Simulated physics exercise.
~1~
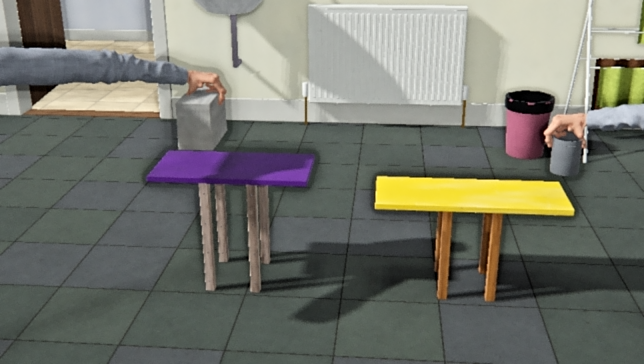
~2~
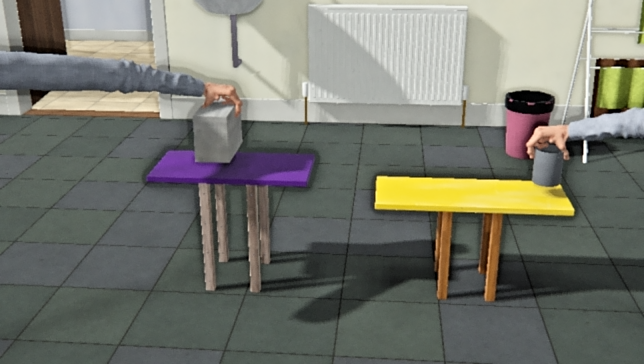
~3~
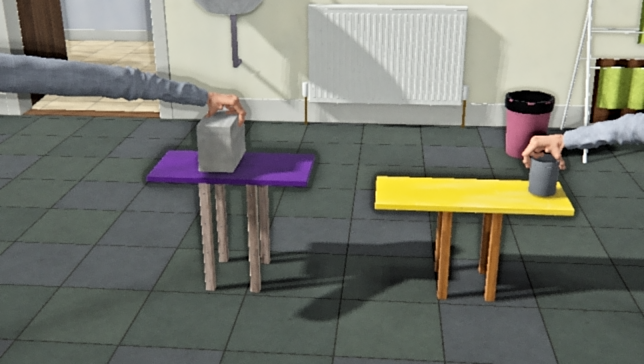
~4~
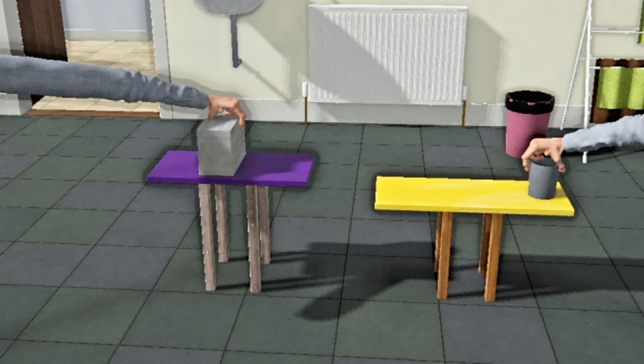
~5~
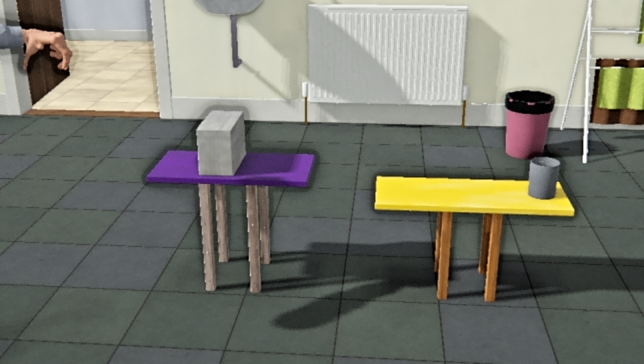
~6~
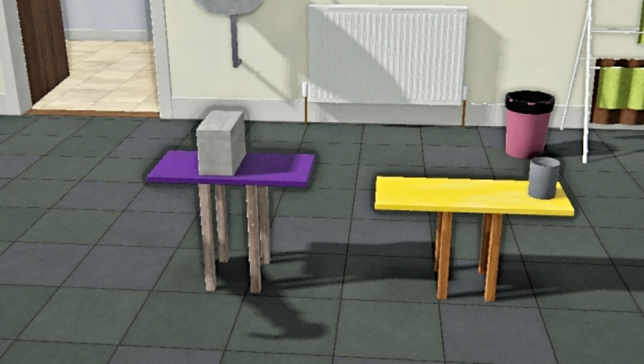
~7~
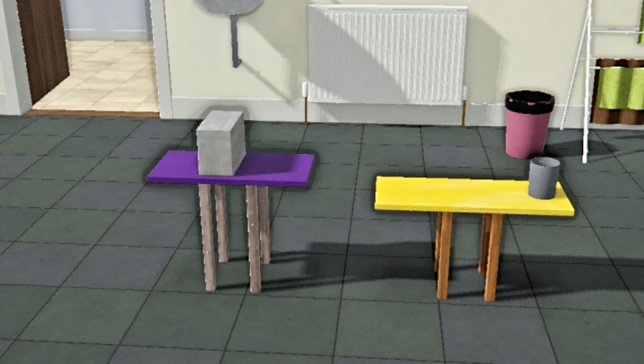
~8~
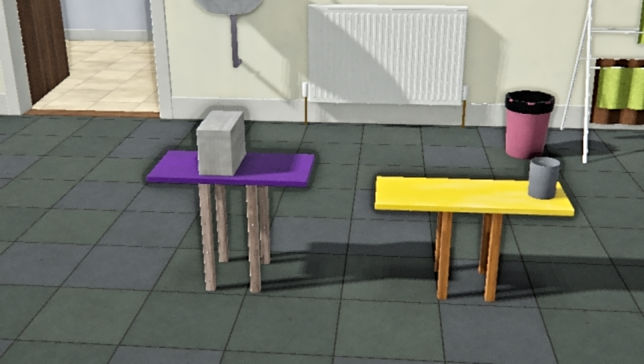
Two hands lowered a grey block onto a small purple table on the left and a dark grey beaker onto the right end of a yellow trestle, then let go and withdrew, leaving both pieces of furniture standing steady with the objects upright.
